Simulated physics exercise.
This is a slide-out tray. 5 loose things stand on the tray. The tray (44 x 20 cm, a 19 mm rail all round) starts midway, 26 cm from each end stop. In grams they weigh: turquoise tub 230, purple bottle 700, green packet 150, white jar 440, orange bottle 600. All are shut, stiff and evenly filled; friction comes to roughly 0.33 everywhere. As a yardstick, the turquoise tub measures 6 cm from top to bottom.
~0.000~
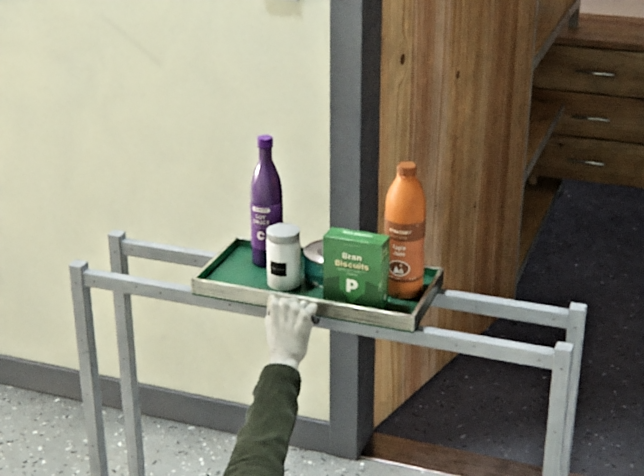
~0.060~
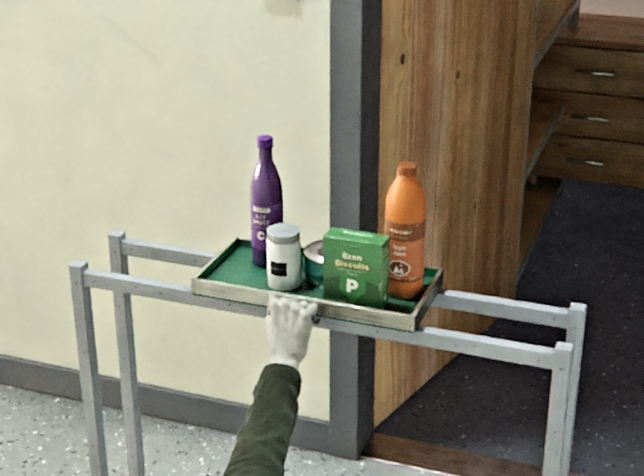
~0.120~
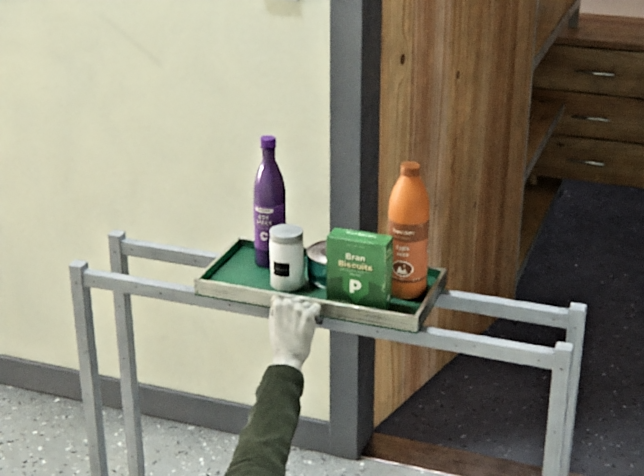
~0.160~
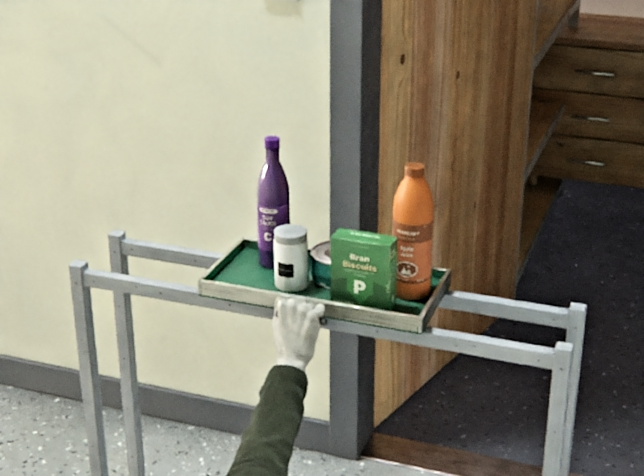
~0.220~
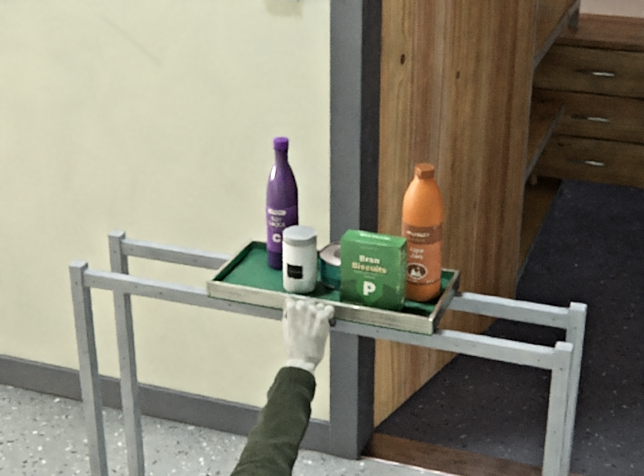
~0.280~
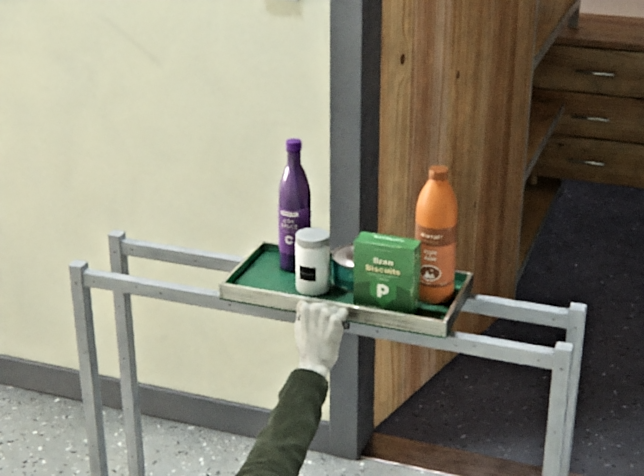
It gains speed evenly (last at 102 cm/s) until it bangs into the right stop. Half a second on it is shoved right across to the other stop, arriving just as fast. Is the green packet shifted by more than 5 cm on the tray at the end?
The green packet gets shifted.
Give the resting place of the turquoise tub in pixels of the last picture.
Near (191, 244).
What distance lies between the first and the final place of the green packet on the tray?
About 8 cm.
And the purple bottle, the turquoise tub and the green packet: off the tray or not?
The purple bottle finishes off the tray; the turquoise tub ends on the tray; the green packet ends on the tray.
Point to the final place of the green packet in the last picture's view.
Near (191, 244).
After 0.68 s, tray moved 26 cm right; orange bottle now off the tray; green packet 6° off upright near (529, 294); purple bottle 15° off upright.
After 1.18 s, tray moved 25 cm right; green packet moved 6 cm near (520, 296); purple bottle on its side; white jar moved 11 cm.
After 1.98 s, tray moved 18 cm left; green packet moved 6 cm near (295, 260); purple bottle on its side; white jar moved 11 cm.
After 2.28 s, tray moved 26 cm left; purple bottle now off the tray; green packet moved 8 cm near (195, 244); turquoise tub moved 4 cm.
In the end (2.7 s), off the tray, purple bottle and orange bottle; not toppled but over 5 cm from the start, green packet; the other 2 under 5 cm from the start. In the last view, green packet near (191, 244).
